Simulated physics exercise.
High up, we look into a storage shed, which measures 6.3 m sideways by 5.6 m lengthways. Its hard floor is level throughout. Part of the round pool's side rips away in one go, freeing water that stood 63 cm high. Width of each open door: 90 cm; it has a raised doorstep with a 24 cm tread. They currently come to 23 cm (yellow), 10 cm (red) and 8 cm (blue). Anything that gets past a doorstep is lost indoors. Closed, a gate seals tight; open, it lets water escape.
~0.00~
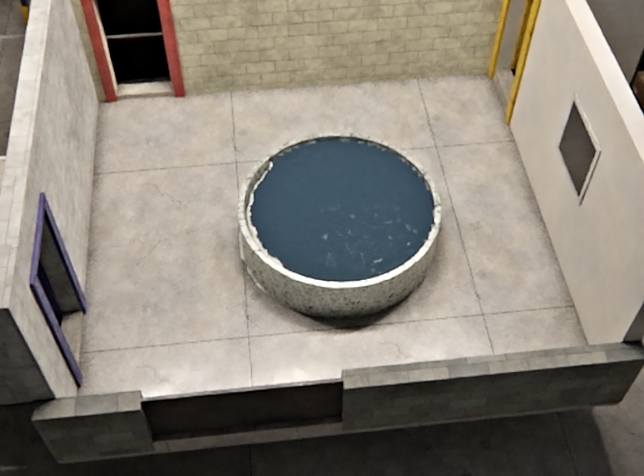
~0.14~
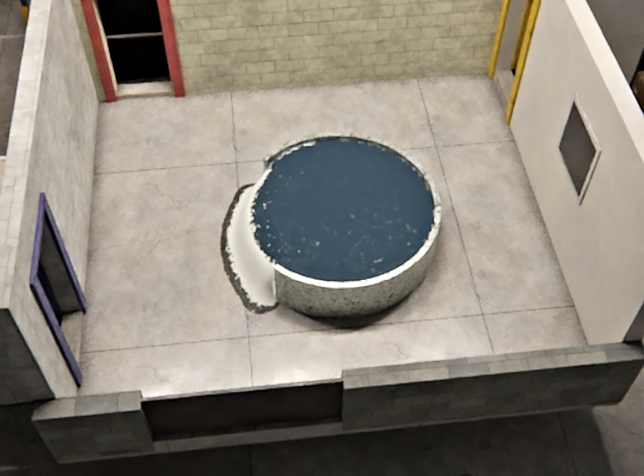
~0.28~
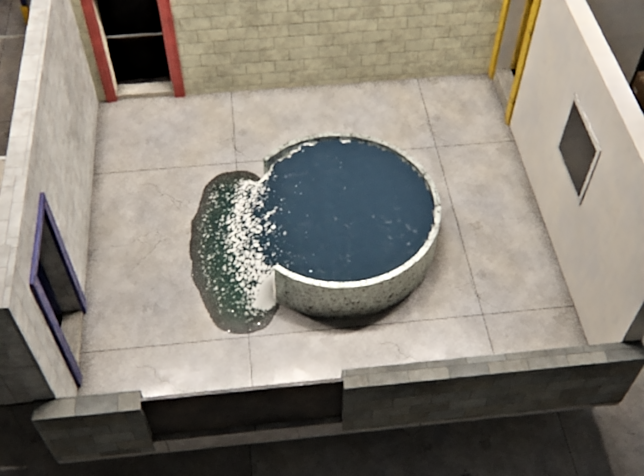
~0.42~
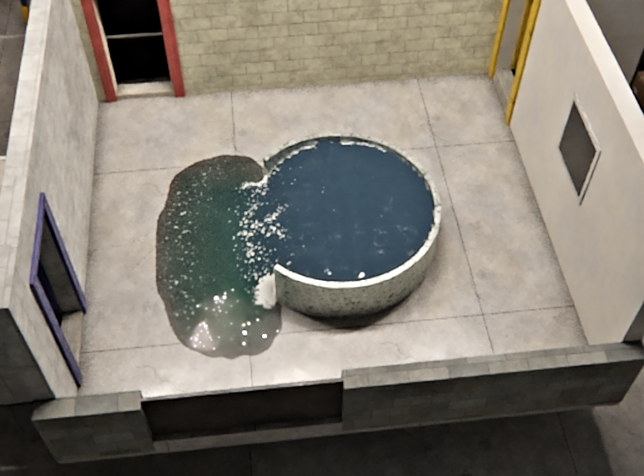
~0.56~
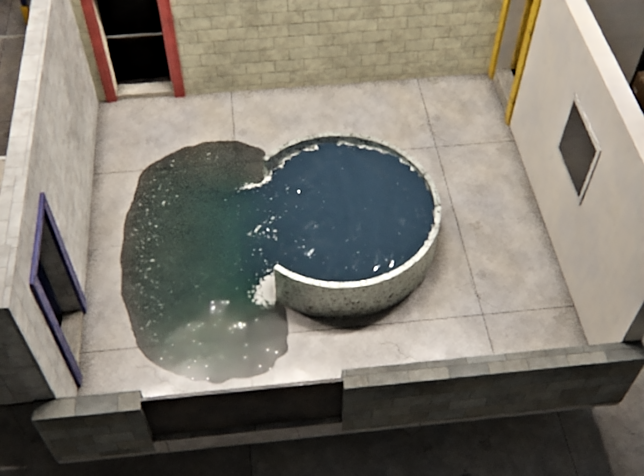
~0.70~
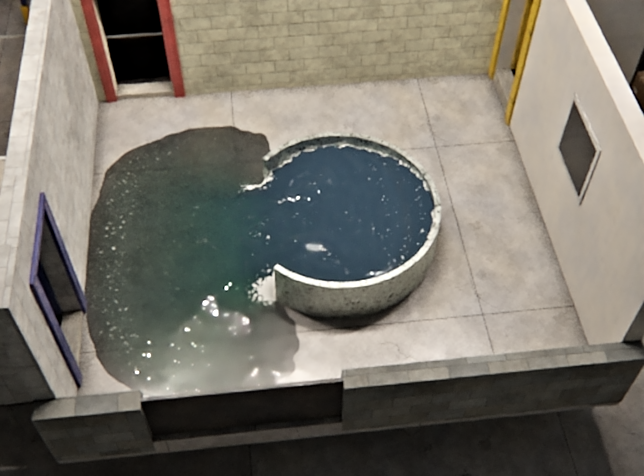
We see a round pool standing full and still in a walled, open-topped space until its left side breaks open, and water pours through the gap, spreading leftward across the pale floor in a widening, glistening dark sheet.
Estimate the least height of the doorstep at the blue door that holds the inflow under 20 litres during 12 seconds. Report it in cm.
Roughly 24 cm high.
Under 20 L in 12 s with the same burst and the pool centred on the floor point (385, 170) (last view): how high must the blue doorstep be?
With that change, some 14.5 centimetres.
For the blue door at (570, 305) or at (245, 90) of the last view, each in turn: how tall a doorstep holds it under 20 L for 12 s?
Roughly 13.0 cm, then roughly 7.0 cm.
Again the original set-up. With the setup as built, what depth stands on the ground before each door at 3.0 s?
Depth at yellow 0 cm, at red 26 cm, at blue 23 cm.
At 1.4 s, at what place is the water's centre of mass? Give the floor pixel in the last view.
Around (265, 242).
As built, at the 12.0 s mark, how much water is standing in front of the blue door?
The depth there is around 5.5 cm.
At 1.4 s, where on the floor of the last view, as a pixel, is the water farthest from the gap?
(99, 102).
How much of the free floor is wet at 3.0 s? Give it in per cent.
About 45 per cent.
After 1.4 s water covers 40 % of the floor, deepest (40 cm) near (88, 257); 21 cm at the blue door, 35 litres in over its 8 cm doorstep.
After 3.0 s water covers 45 % of the floor, deepest (36 cm) near (76, 430); 23 cm at the blue door, 189 litres in over its 8 cm doorstep.
After 12.0 s water covers 100 % of the floor, deepest (14 cm) near (436, 197); 5 cm at the blue door, 324 litres in over its 8 cm doorstep.
At the blue door as built, the water arrived by 0.8 s and peaked near 27 cm at 2.2 s.
Run again over the same 12 s with other heights there, 37 litres in over 22 cm, 11 litres over 26 cm. The limit of 20 litres is kept from about 24 cm up.
